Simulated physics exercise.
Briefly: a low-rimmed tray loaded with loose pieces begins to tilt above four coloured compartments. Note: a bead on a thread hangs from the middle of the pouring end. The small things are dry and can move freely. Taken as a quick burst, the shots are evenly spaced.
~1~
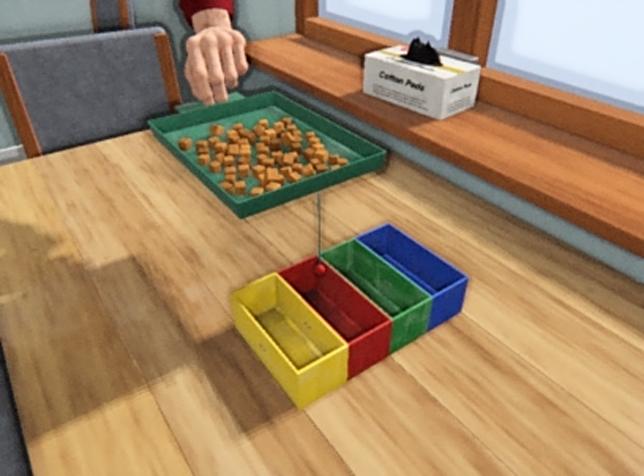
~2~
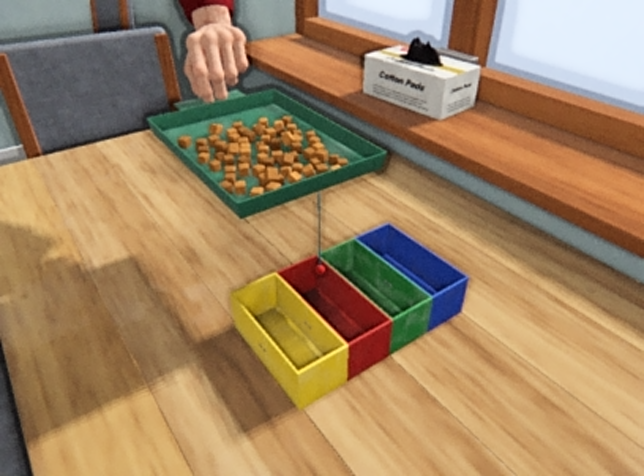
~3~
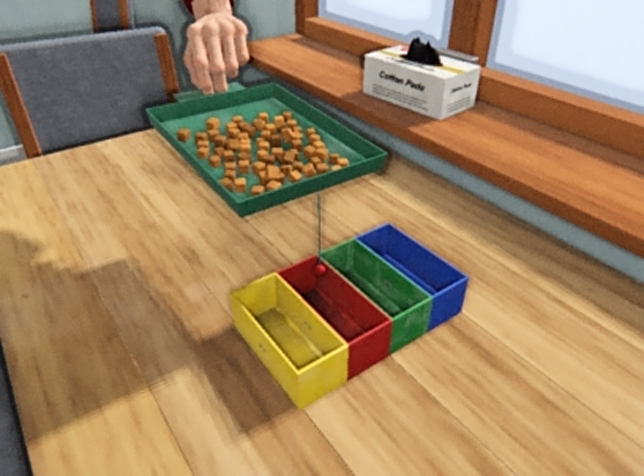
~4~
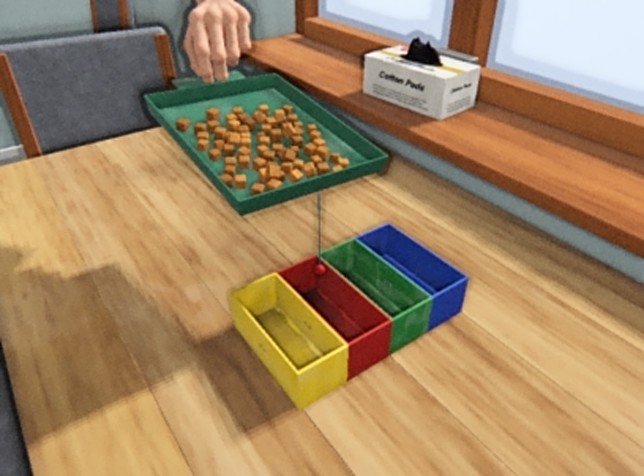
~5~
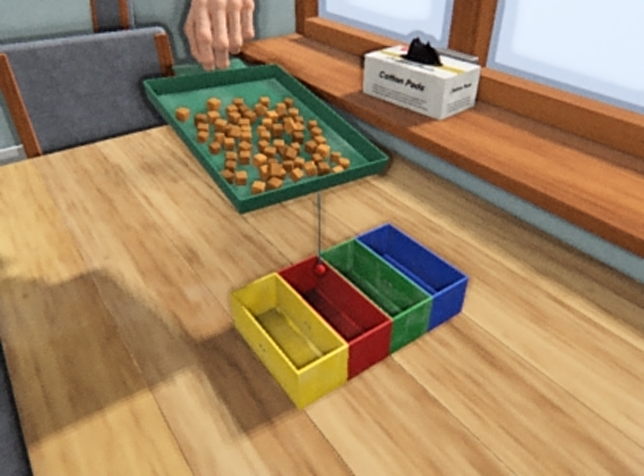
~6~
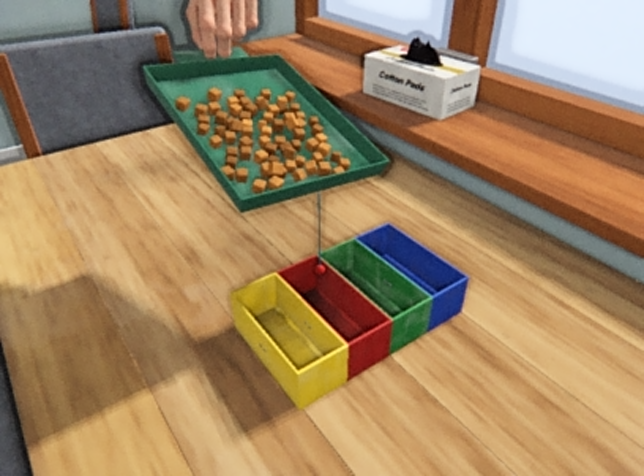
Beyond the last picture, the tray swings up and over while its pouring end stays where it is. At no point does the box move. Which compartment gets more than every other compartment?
The green compartment gets the most.
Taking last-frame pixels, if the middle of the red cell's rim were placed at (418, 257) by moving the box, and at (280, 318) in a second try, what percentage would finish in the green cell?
Close to 0 in a hundred, then close to 20 in a hundred.
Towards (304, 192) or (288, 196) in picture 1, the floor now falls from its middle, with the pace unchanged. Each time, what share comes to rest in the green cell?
First case around 20 per cent, second case 0 per cent.
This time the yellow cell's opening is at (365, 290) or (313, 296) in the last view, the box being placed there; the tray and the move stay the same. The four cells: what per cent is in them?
In turn about 80 and about 70 percent.
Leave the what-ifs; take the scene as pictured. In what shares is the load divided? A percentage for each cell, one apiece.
The yellow cell gets about 0, the red cell about 20, the green cell about 40 and the blue cell about 20.
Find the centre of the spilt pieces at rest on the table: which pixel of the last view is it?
It's centred close to pixel (558, 466).
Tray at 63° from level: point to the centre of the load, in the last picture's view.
In the last view, the load is centred near (320, 145).
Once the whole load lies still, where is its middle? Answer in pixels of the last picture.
About pixel (392, 321).
Soon after the last picture, tray tipped steeply; all on the tray.
A little later, tray tipped past a quarter turn; nearly all on the tray; a stray few falling or outside the box.
Later still, tray tipped past a quarter turn; about a third in the green cell; about a quarter in the blue cell; about a quarter in the red cell; a stray few in the yellow cell; about a quarter falling or outside the box.
At rest, tray tipped past a quarter turn; about a third in the green cell; about a quarter in the blue cell; about a quarter in the red cell; a stray few in the yellow cell; about a quarter outside the box.
